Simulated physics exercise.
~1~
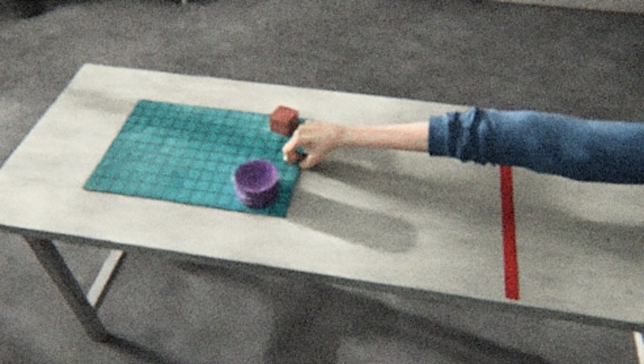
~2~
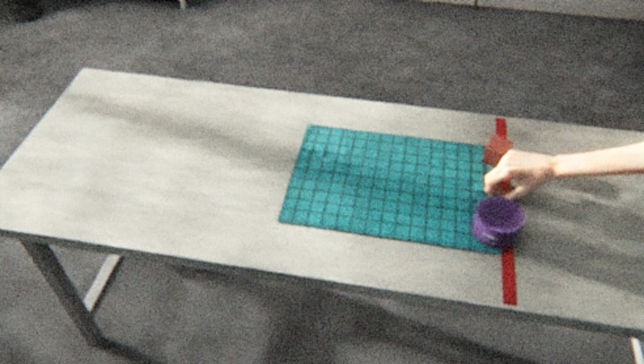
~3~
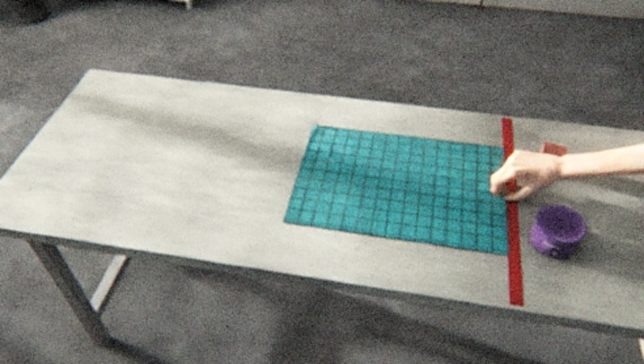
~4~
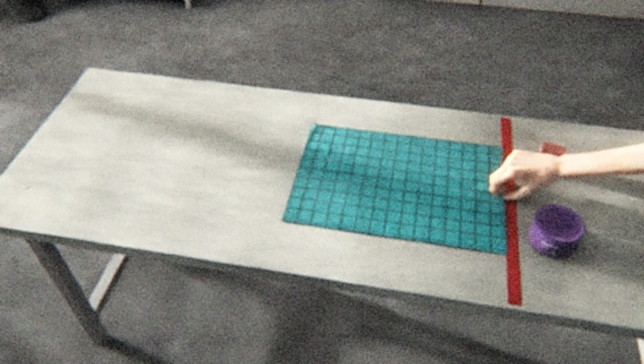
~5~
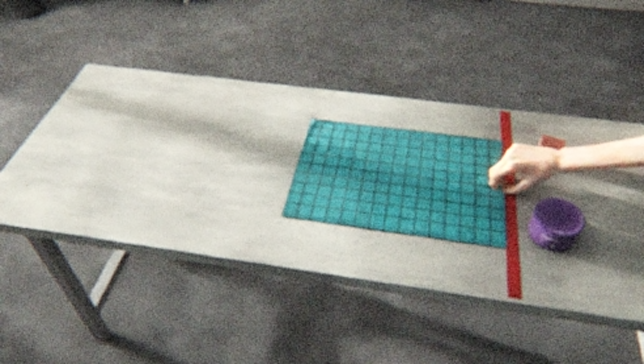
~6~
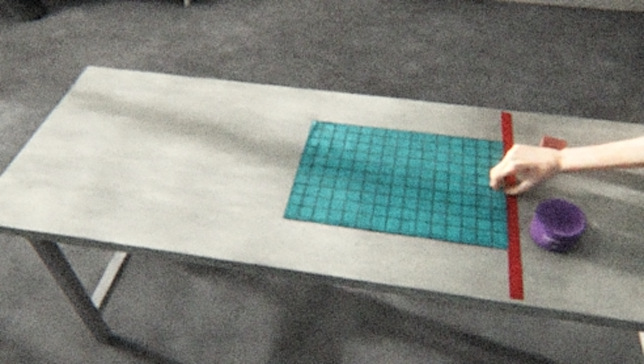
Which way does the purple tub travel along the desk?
The purple tub travels to the right, ending up past the red tape.
